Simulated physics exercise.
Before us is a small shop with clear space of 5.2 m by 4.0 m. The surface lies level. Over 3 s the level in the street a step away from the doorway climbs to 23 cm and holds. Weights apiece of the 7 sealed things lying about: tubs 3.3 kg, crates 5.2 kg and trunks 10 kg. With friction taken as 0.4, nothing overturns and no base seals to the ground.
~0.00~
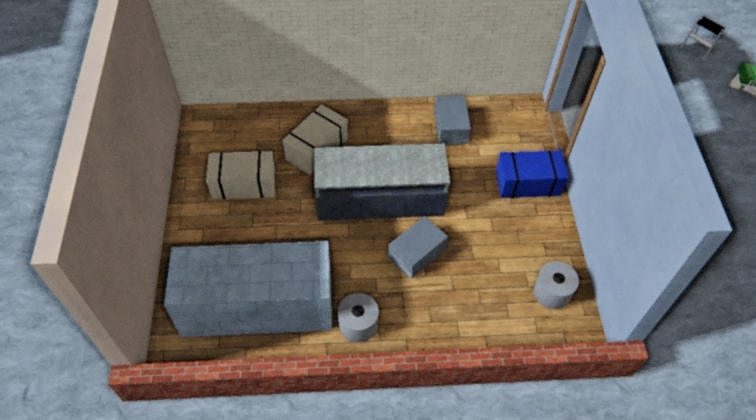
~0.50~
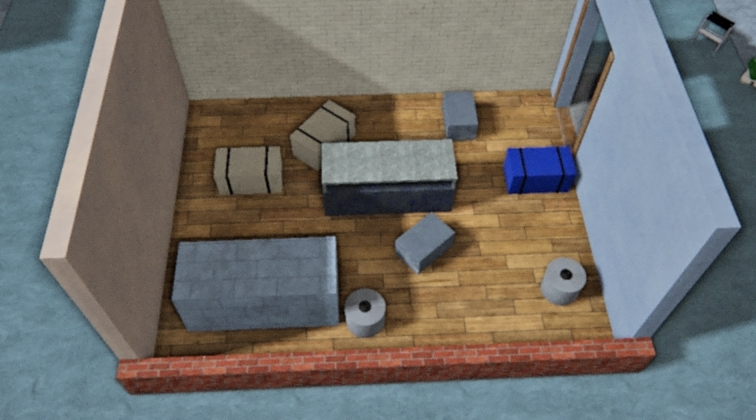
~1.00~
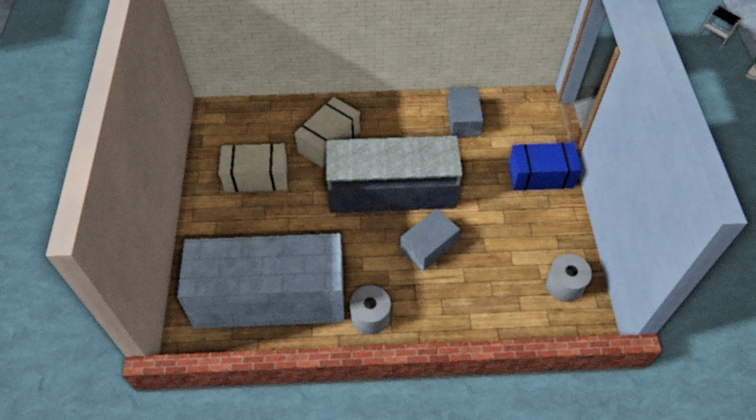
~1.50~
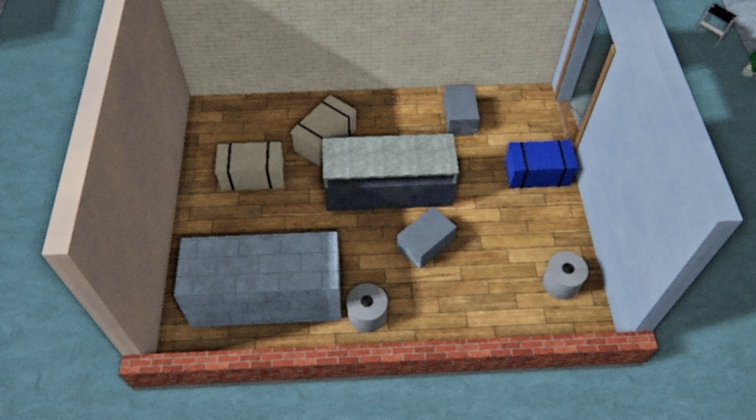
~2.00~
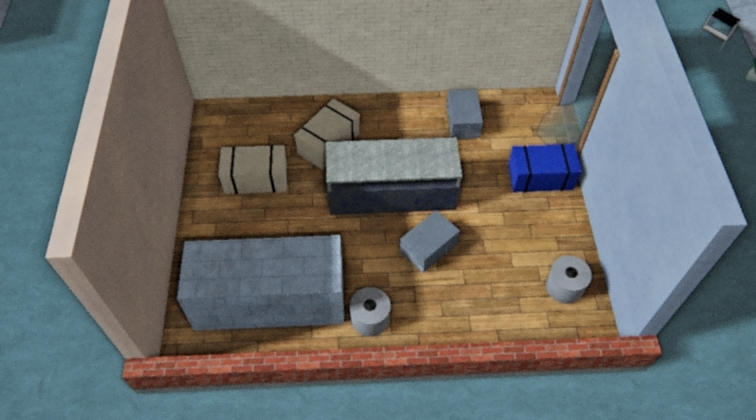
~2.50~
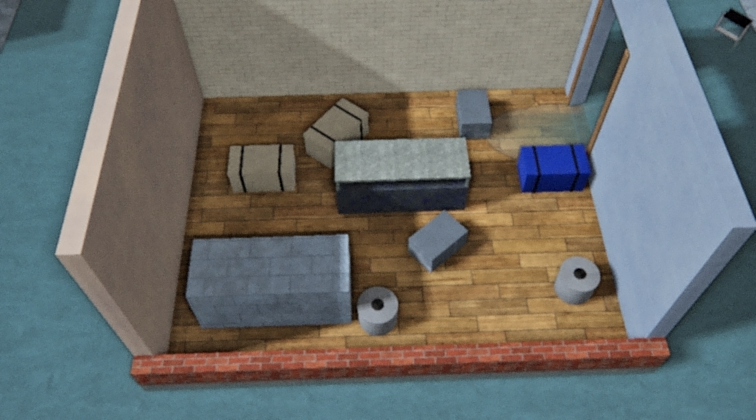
In this clip, a small open-topped room holds grey blocks, tan crates and a blue trunk on a wooden floor, all staying still while the view shifts slightly; then a thin sheet of water spreads inside from the right-hand doorway.
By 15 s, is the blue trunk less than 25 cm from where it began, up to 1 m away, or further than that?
Distance covered: Moderate.
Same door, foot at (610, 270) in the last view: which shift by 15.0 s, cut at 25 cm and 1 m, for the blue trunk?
Then the blue trunk is pushed slightly.
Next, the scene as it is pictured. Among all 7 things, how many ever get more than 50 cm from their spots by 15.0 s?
The tally stands at 7.
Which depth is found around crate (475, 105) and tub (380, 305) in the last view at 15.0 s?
Depths: Near 8 cm, then near 12 cm.
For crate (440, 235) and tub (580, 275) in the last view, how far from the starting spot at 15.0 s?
In that order: 140 cm, 150 cm.
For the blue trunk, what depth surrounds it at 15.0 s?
Near 7 cm deep.
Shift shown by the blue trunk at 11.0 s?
I'd put it at around 40 cm.
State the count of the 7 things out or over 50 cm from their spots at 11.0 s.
The number by then is 5.
After 3.5 s the blue trunk is near (559, 172), 0.2 m from its start, aground; 0 afloat.
After 6.8 s the blue trunk is near (563, 182), 0.4 m from its start, aground; 2 afloat.
After 11.0 s the blue trunk is near (557, 182), 0.4 m from its start, afloat; 7 afloat.
After 15.0 s the blue trunk is near (520, 169), 0.5 m from its start, afloat; 7 afloat.
